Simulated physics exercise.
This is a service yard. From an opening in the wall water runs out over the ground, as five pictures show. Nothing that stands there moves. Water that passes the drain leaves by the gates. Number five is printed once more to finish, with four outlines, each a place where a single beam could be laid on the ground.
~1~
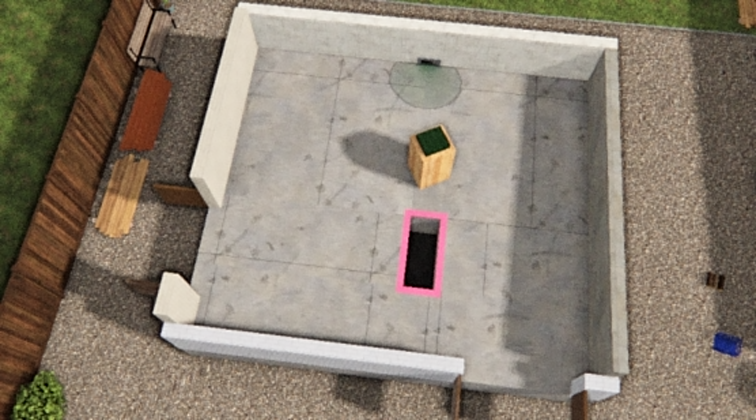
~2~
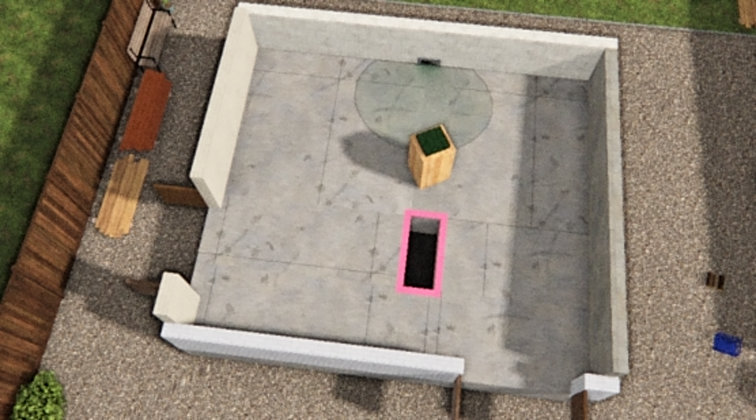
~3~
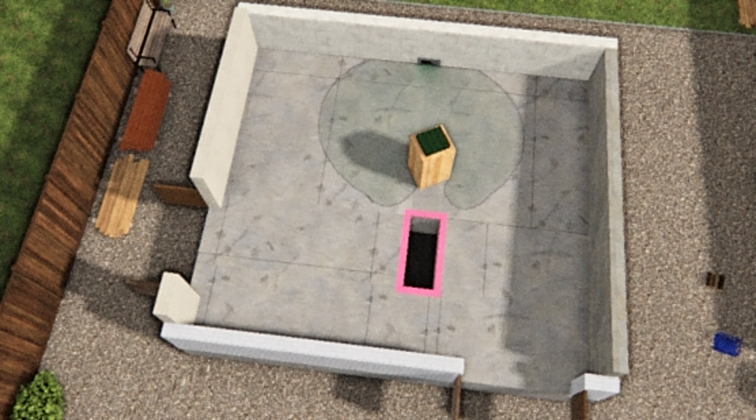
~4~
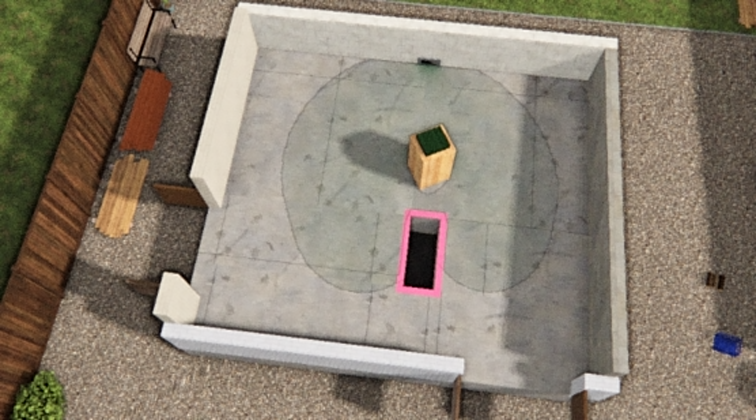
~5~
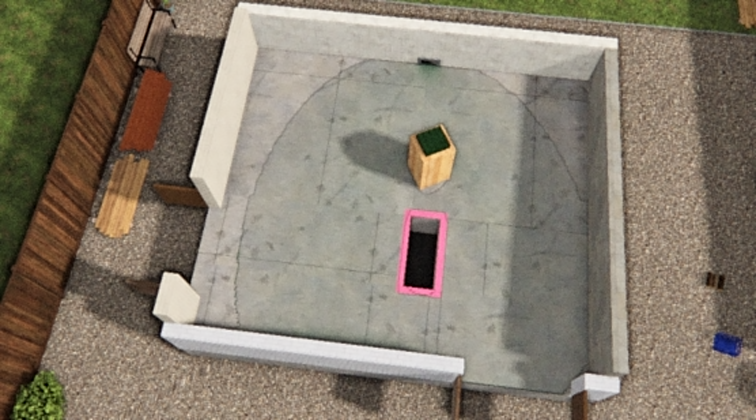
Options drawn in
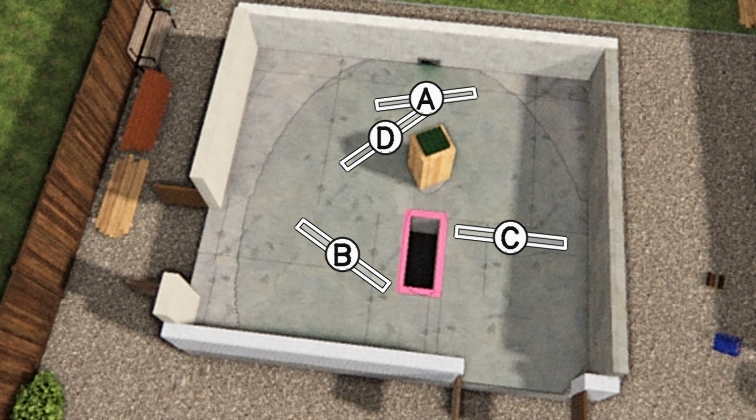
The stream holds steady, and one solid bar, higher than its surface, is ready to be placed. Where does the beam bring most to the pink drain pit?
Position B.
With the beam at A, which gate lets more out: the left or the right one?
More leaves on the right.
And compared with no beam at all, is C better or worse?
It is better.
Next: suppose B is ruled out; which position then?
The answer is C.
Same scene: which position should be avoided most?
It is A.
On the marked copy, A from (376, 104) to (474, 92); B from (300, 223) to (386, 286); C from (456, 231) to (565, 243); D from (344, 166) to (424, 110).
If A is chosen, about 4 % of the stream runs into the pink drain pit, about 95 % out by the gates.
If B is chosen, about 40 % of the stream runs into the pink drain pit, about 58 % out by the gates.
If C is chosen, about 28 % of the stream runs into the pink drain pit, about 72 % out by the gates.
If D is chosen, about 10 % of the stream runs into the pink drain pit, about 90 % out by the gates.
